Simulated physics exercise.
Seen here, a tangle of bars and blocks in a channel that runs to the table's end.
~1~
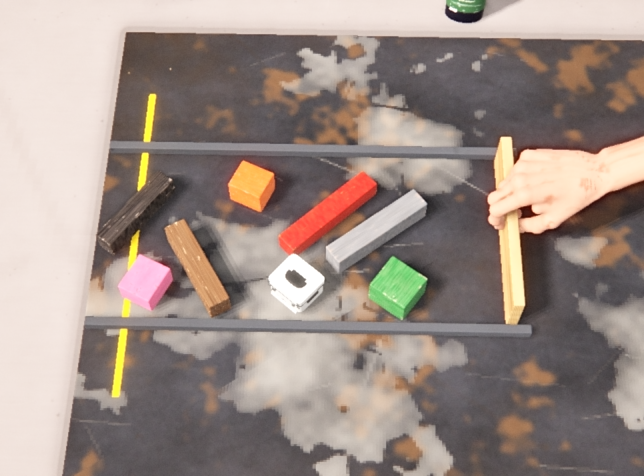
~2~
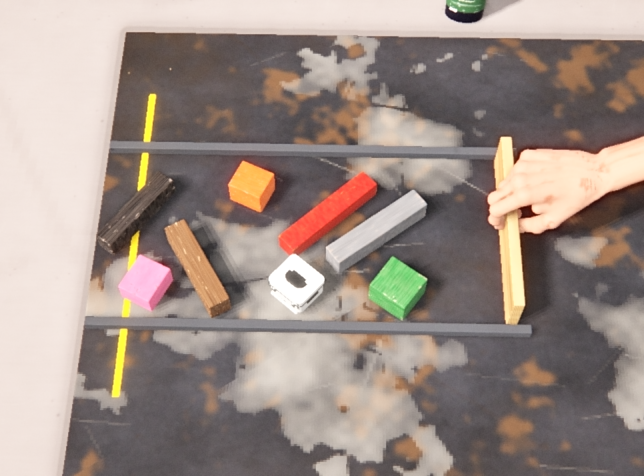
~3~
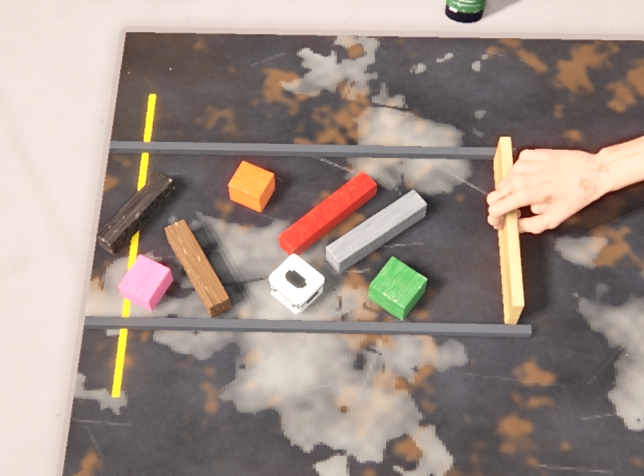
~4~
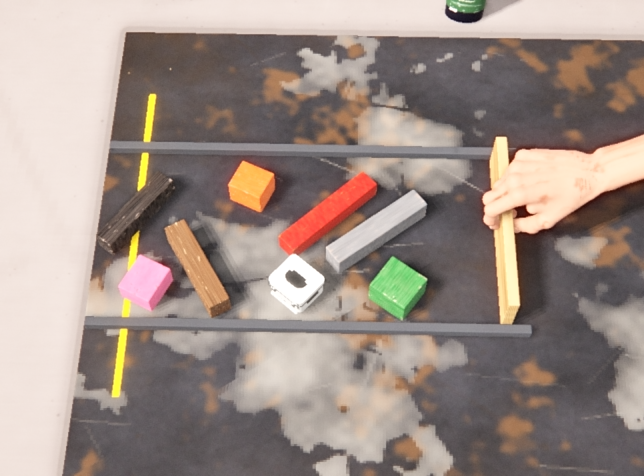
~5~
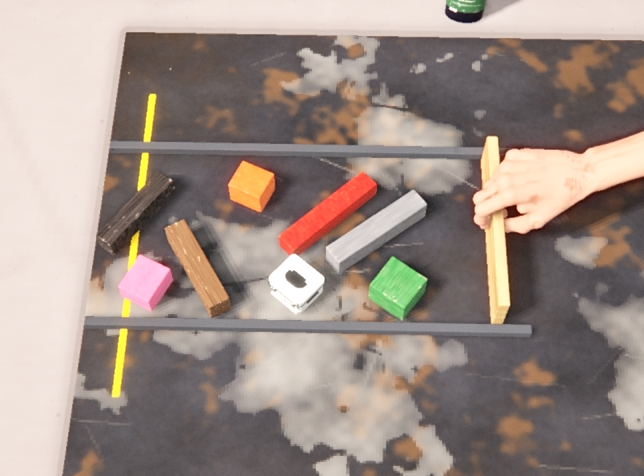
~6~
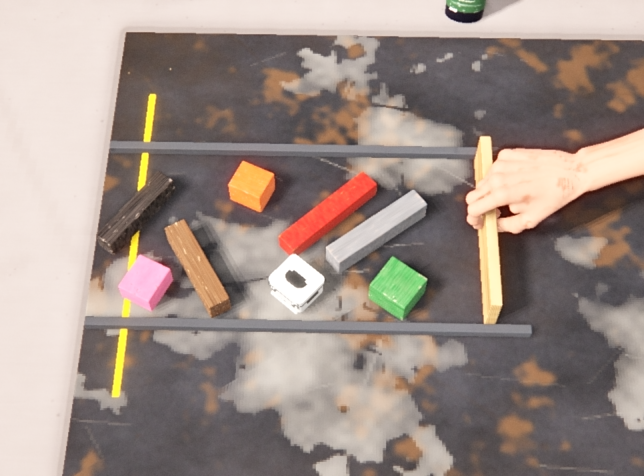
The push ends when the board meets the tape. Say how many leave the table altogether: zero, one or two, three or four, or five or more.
As it turns out, the number that fall off is five or more.
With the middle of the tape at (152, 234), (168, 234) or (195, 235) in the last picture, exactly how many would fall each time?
The counts: 4, 3 and 1.
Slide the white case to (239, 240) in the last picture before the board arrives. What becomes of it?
It tumbles off.
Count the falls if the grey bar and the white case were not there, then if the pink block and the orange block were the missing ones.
First 3, then 3.
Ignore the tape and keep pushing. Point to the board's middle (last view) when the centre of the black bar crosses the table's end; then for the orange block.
For the black bar at (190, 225), for the orange block at (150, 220).
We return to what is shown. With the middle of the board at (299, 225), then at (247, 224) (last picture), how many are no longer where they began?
6 and 7.
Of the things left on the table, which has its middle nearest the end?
Foremost is the red bar.
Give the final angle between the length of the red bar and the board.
Roughly 30° out of line.
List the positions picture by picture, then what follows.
The first picture shows black bar (136, 213); pink block (146, 283); brown bar (198, 268); board (509, 229); tape (136, 234).
The second picture shows pink block (146, 283); board (509, 229).
The third picture shows brown bar (198, 268); green block (398, 288).
The fourth picture shows black bar (137, 213); white case (297, 285).
The fifth picture shows pink block (146, 283); orange block (252, 187).
The sixth picture shows black bar (137, 213); pink block (146, 283); brown bar (198, 268); board (488, 228); tape (136, 234).
Soon after, none off yet; black bar at rest near (137, 213); pink block at rest near (146, 283); brown bar at rest near (198, 268).
At rest, the number that fall off is five or more; fallen, white case, orange block, brown bar, pink block and black bar.
